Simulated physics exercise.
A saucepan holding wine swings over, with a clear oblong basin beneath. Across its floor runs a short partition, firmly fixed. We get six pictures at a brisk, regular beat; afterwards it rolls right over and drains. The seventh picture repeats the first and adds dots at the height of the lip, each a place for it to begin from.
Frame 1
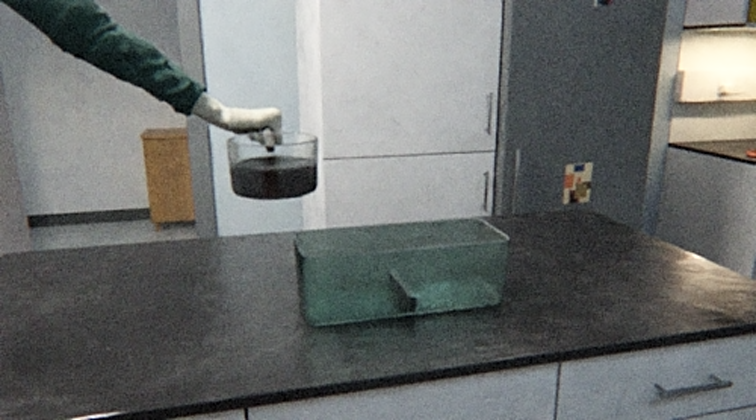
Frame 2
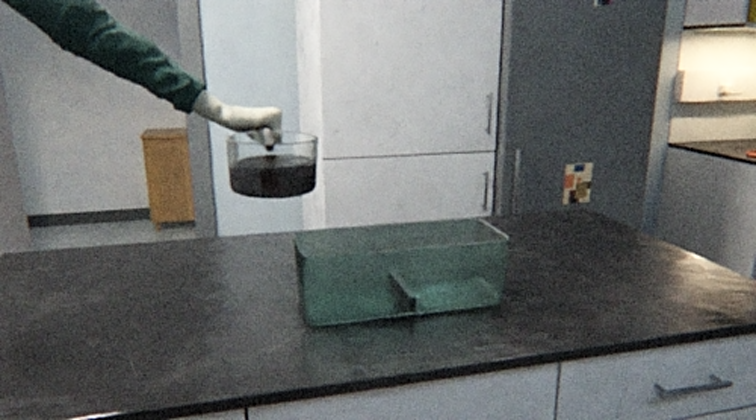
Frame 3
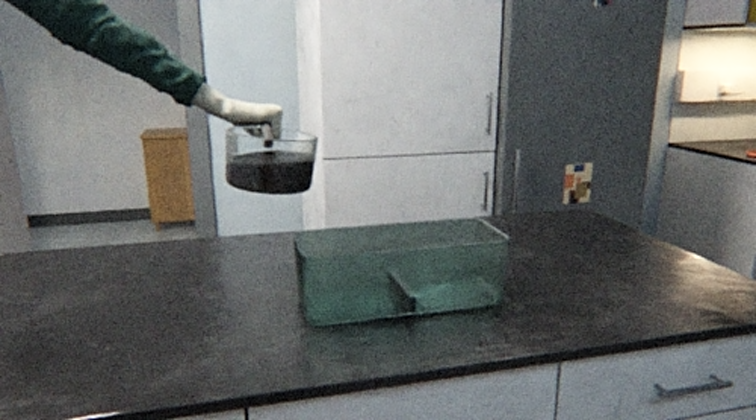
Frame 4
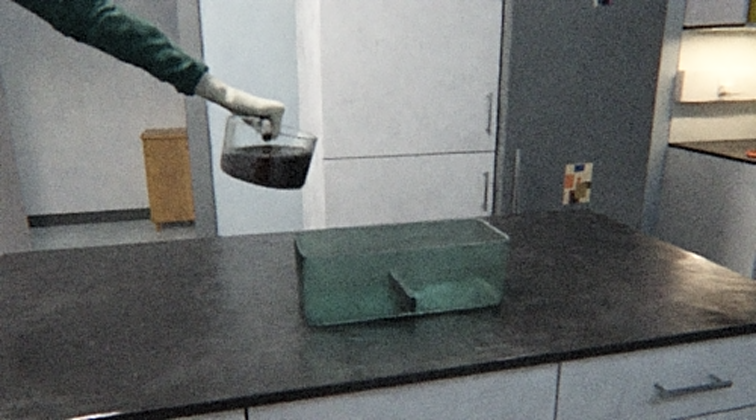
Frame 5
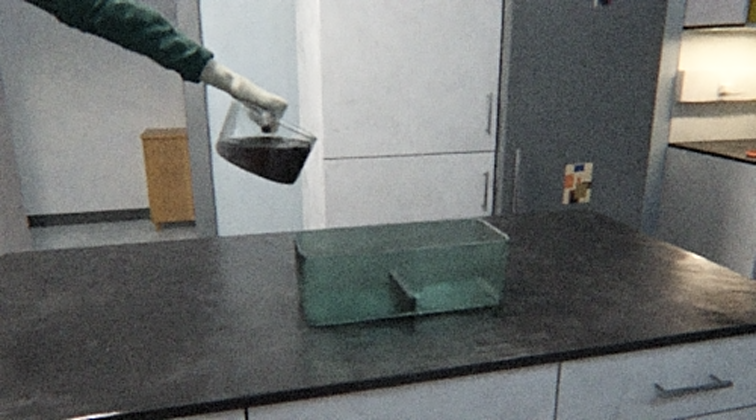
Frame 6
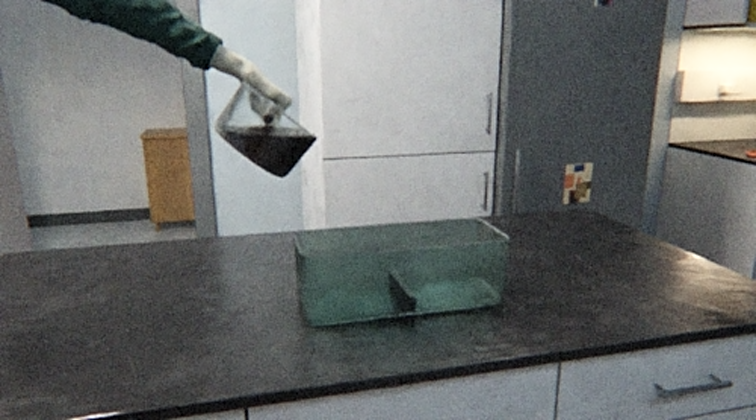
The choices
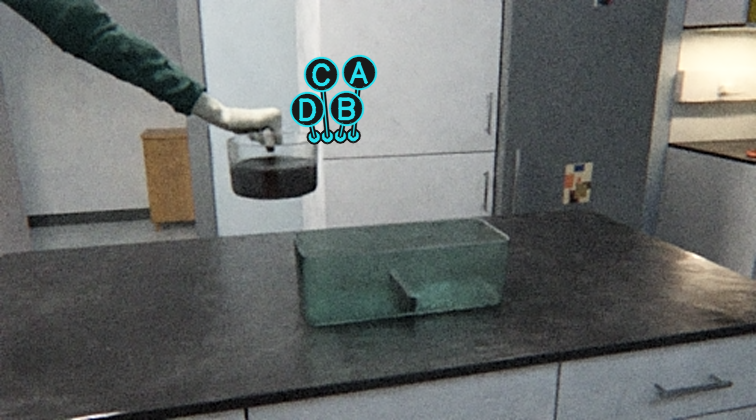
To begin with, a gloved hand at the end of a green sleeve holds a clear pan of dark liquid level above an oblong glass basin with a short partition, on a dark countertop. The hand then steadily tilts the pan down to the right, the liquid staying inside.
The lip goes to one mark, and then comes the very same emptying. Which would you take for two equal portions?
Choose C.
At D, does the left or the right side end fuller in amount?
The left side.
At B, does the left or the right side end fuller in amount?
The right side.
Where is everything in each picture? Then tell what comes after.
The first picture shows upright, lip at (315, 137); basin from (305, 324) to (502, 301); top of the wall at (401, 282); nothing has left yet.
The second picture shows upright, lip at (315, 137); nothing has left yet.
The third picture shows tipped about 7°, lip at (315, 137); nothing has left yet.
The fourth picture shows tipped about 15°, lip at (315, 137); nothing has left yet.
The fifth picture shows tipped about 26°, lip at (315, 137); nothing has left yet.
The sixth picture shows tipped about 39°, lip at (315, 137); nothing has left yet.
In cyan, A at (353, 135); B at (340, 136); C at (327, 136); D at (314, 137).
Choosing A, about 14 % ends left of the wall and 84 % right of it.
Choosing B, about 20 % ends left of the wall and 79 % right of it.
Choosing C, about 48 % ends left of the wall and 49 % right of it.
Choosing D, about 79 % ends left of the wall and 18 % right of it; 3 % is lost outside.
